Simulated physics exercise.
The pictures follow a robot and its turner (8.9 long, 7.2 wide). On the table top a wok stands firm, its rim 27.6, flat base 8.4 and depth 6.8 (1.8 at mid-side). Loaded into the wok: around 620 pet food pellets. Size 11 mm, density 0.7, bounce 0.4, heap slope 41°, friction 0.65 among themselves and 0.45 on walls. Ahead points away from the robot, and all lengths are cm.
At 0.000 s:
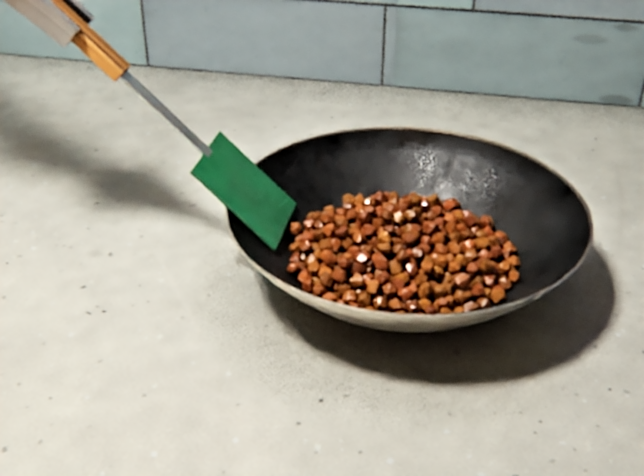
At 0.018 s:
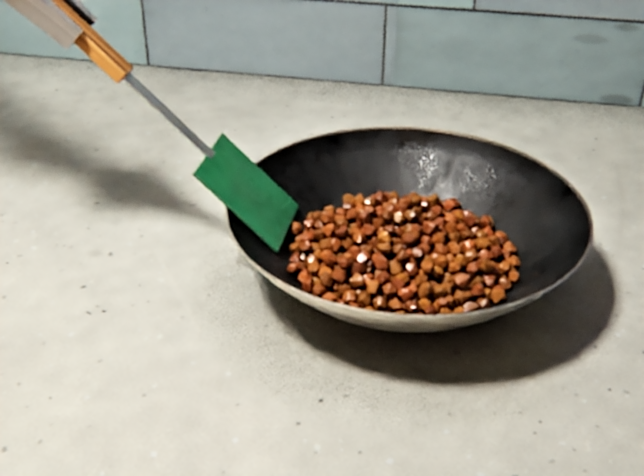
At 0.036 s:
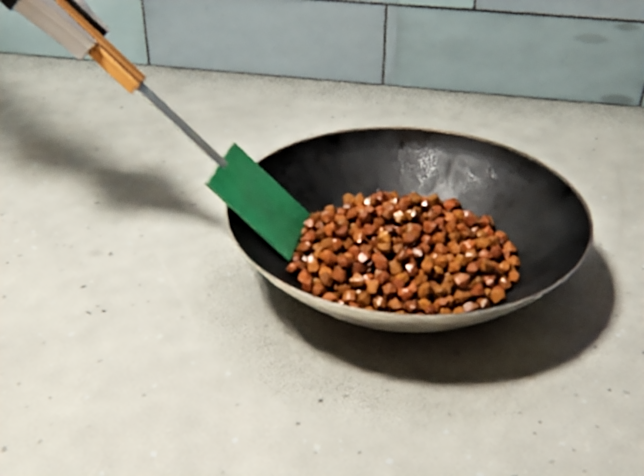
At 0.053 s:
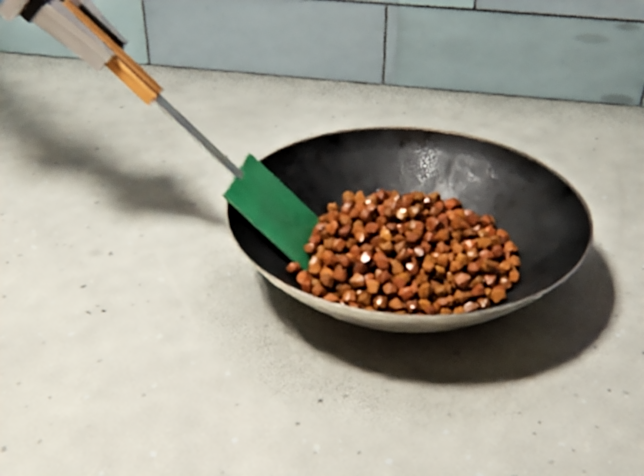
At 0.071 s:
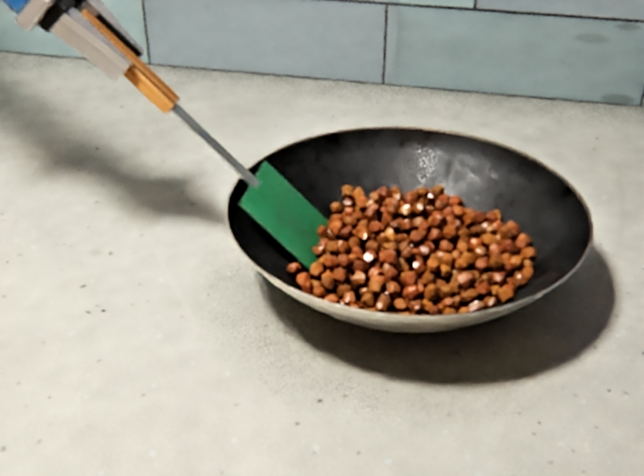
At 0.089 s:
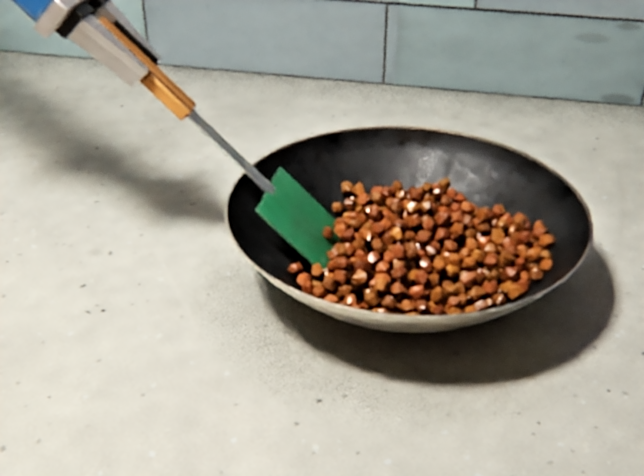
Robot arm lowering a green turner into a black wok on a countertop, pushing a heap of brown pellets to the right.
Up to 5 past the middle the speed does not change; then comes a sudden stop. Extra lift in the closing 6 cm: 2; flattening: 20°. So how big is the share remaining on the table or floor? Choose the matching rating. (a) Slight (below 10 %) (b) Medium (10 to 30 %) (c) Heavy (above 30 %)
a, slight (below 10 %).
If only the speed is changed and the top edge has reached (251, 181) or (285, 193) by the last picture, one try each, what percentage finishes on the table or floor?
Respectively, around 0 and 5 per cent.
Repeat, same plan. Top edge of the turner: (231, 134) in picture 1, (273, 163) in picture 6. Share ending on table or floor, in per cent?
My guess would be close to 0 per cent.
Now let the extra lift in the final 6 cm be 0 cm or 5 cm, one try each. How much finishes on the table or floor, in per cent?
First try around 5 percent, second try around 0 percent.
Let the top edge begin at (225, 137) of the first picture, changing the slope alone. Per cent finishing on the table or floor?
5 percent or so.
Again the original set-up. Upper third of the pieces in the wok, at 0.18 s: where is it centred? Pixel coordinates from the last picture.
The middle sits at approx. (502, 237).
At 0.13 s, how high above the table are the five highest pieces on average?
Somewhere around 7 centimetres high.
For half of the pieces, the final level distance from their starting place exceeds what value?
I'd guess close to 6 centimetres.
After 0.13 s, sloping 43°, highest piece 7 above the table; 621 in the wok.
After 0.18 s, sloping 34°, highest piece 8 above the table; 620 in the wok, 1 on the blade or in flight.
After 0.40 s, sloping 24°, highest piece 8 above the table; 609 in the wok, 11 on the table or floor, 1 on the blade or in flight.
After 1.45 s, sloping 24°, highest piece 8 above the table; 609 in the wok, 12 on the table or floor.
At rest, 609 in the wok, 12 on the table or floor. That is 2 % on the table or floor.
